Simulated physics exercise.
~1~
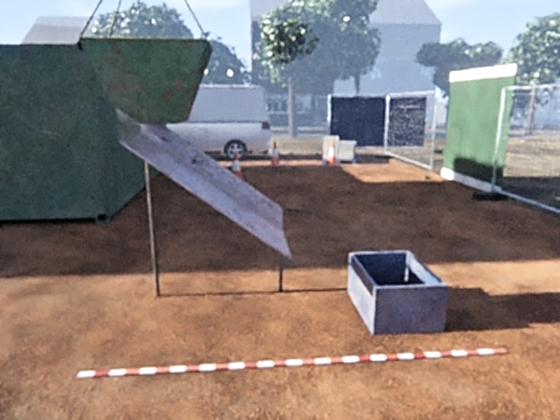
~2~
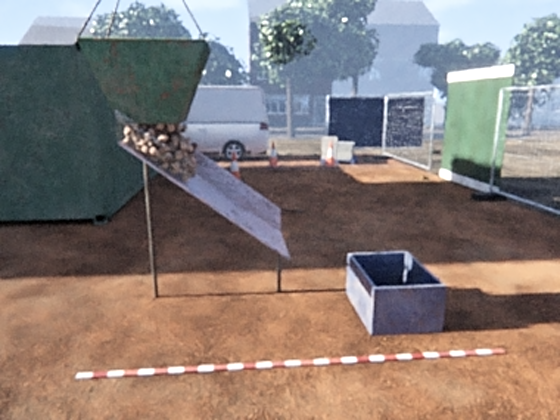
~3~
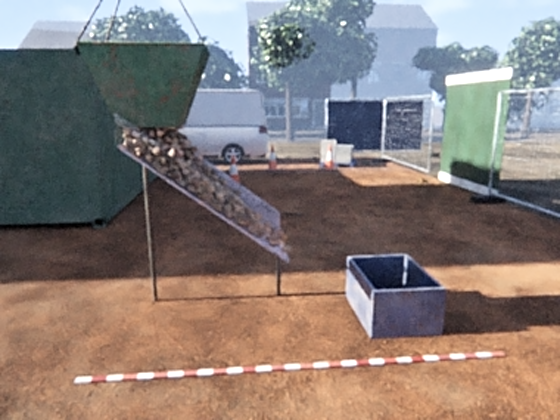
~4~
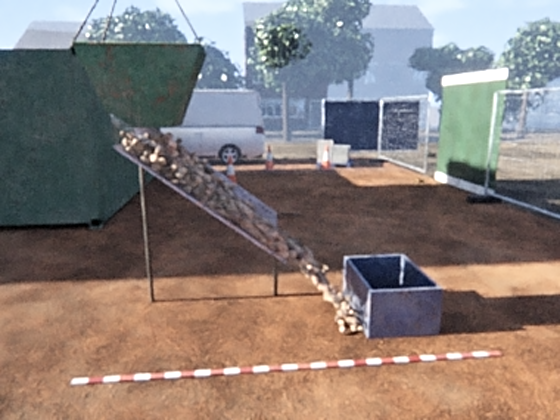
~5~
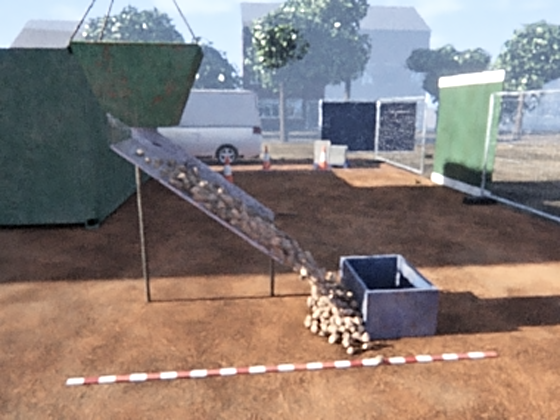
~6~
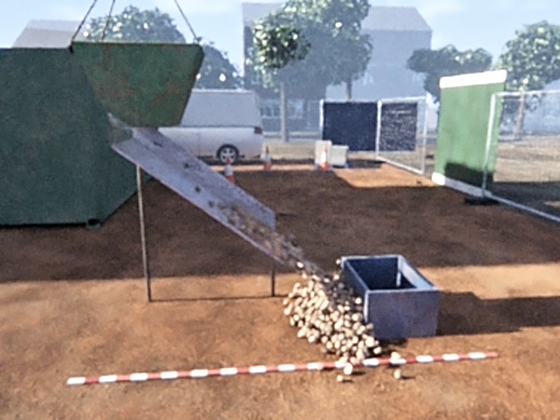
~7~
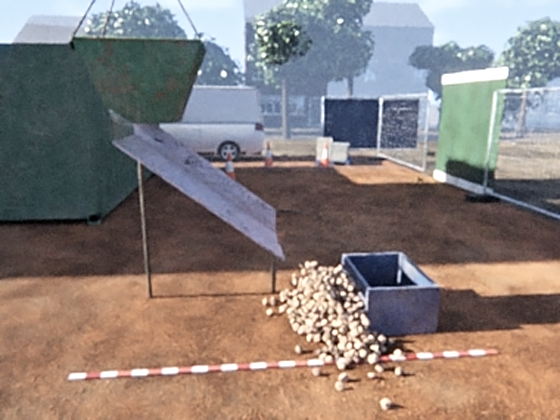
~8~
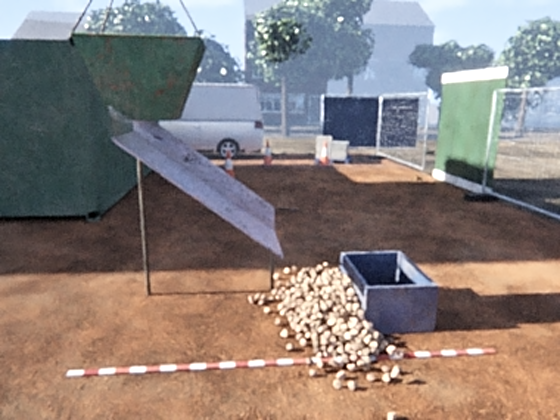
On a sunlit dirt yard with a parked van, trees and fencing behind, a green hopper hangs above a sloping steel slide, with an open grey bin to the right and a red and white striped pole on the ground. Pale stones drop from the hopper onto the top of the slide and spread down it to the right. They pour off the lower edge and land short of the bin, piling against its left side. The slide empties as the heap widens and a few stones roll past the pole. Finally the stones lie still, mostly left of the bin, which looks empty.
